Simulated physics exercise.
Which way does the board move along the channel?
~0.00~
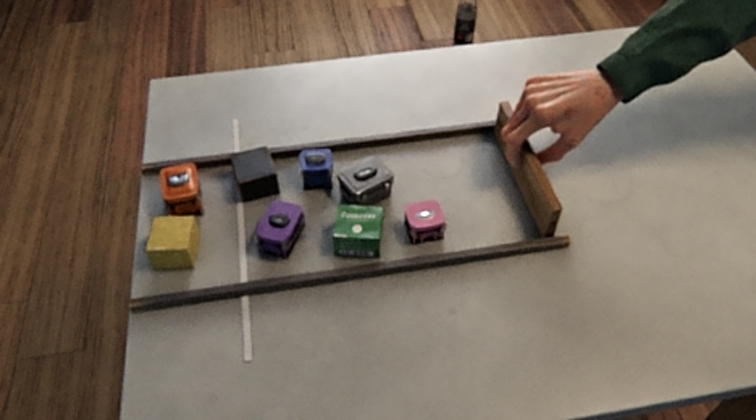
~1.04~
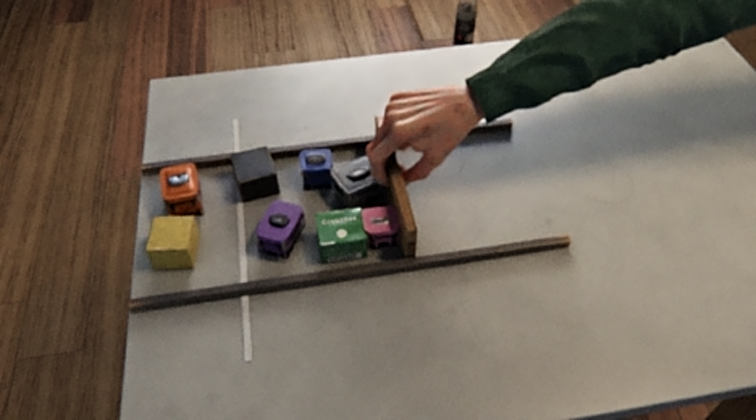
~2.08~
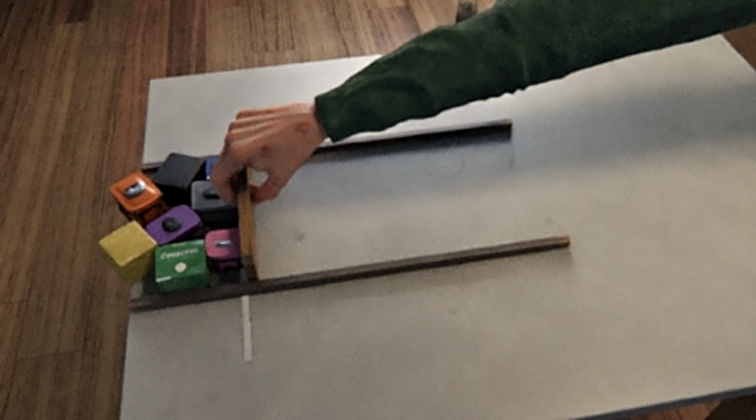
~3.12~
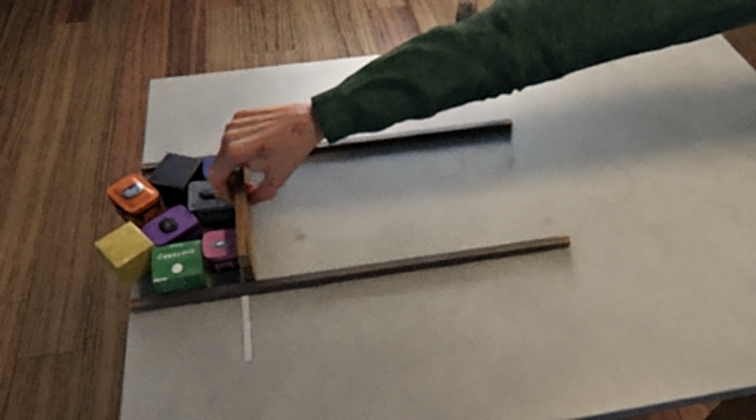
The board moves to the left, pushed by the hand toward the end of the table.
A hand pushes an upright board left, crowding the small cases and blocks together at the table's end, and none fall off.
